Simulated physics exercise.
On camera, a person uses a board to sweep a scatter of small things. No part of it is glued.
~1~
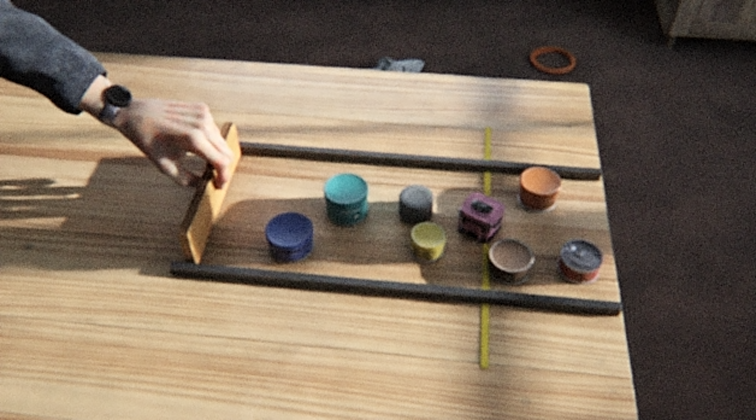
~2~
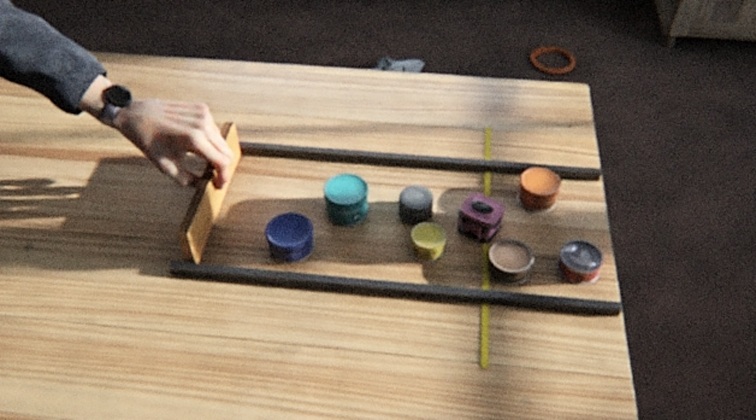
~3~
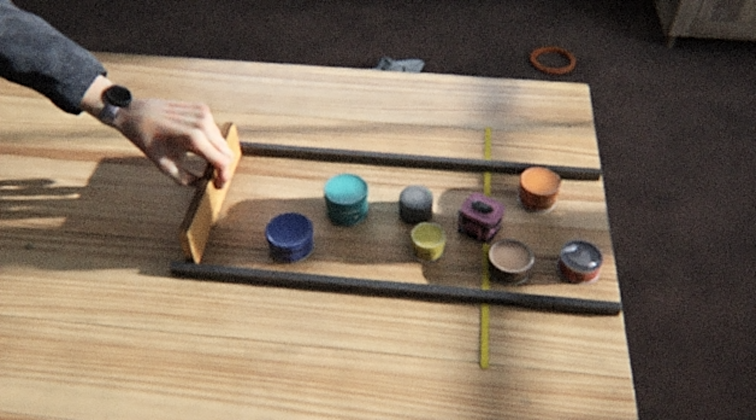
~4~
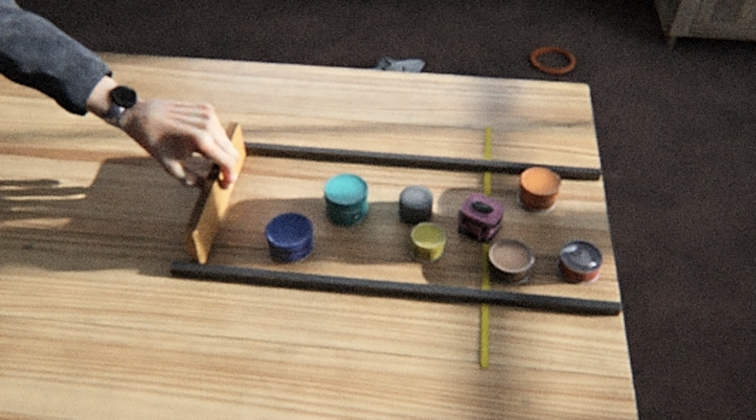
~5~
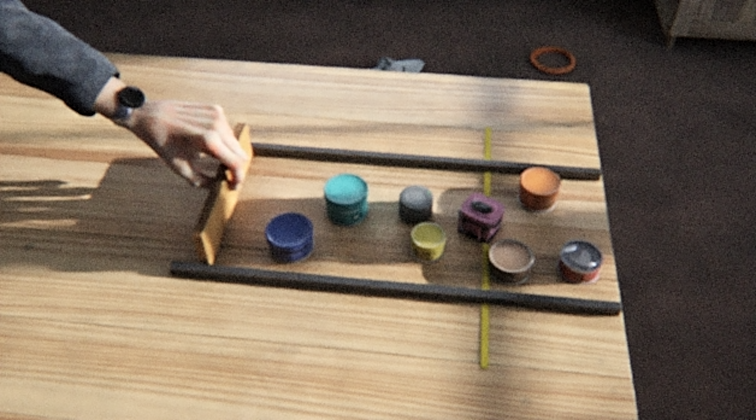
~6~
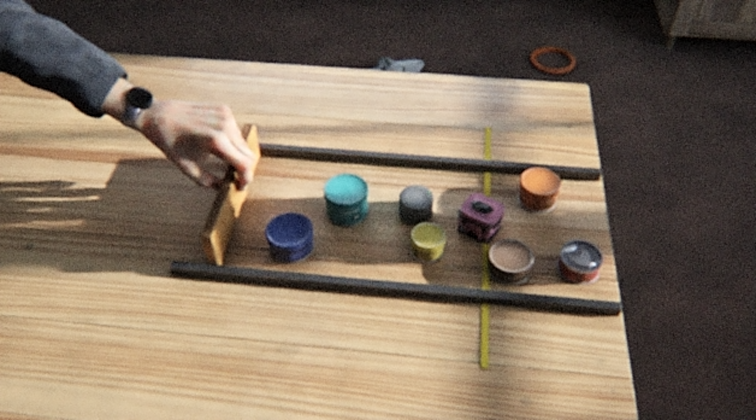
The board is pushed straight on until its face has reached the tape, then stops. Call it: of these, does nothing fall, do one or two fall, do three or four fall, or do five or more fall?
Nothing falls.
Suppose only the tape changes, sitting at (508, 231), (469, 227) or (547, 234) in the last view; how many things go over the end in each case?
Try 1: 0; try 2: 0; try 3: 1.
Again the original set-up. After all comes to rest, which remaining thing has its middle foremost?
That would be the red pot, the foremost.
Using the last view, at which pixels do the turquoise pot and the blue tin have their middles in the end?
Taking them in turn, first comes (510, 215), then (511, 259).
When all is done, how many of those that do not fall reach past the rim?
That adds up to 0.
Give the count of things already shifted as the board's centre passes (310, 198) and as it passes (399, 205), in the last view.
The count is 1 at the first point and 5 at the second.
Soon after, none off yet; red pot at rest near (580, 262); orange tin at rest near (539, 190); brown tin at rest near (510, 262).
In the end, the number that fall off is zero.
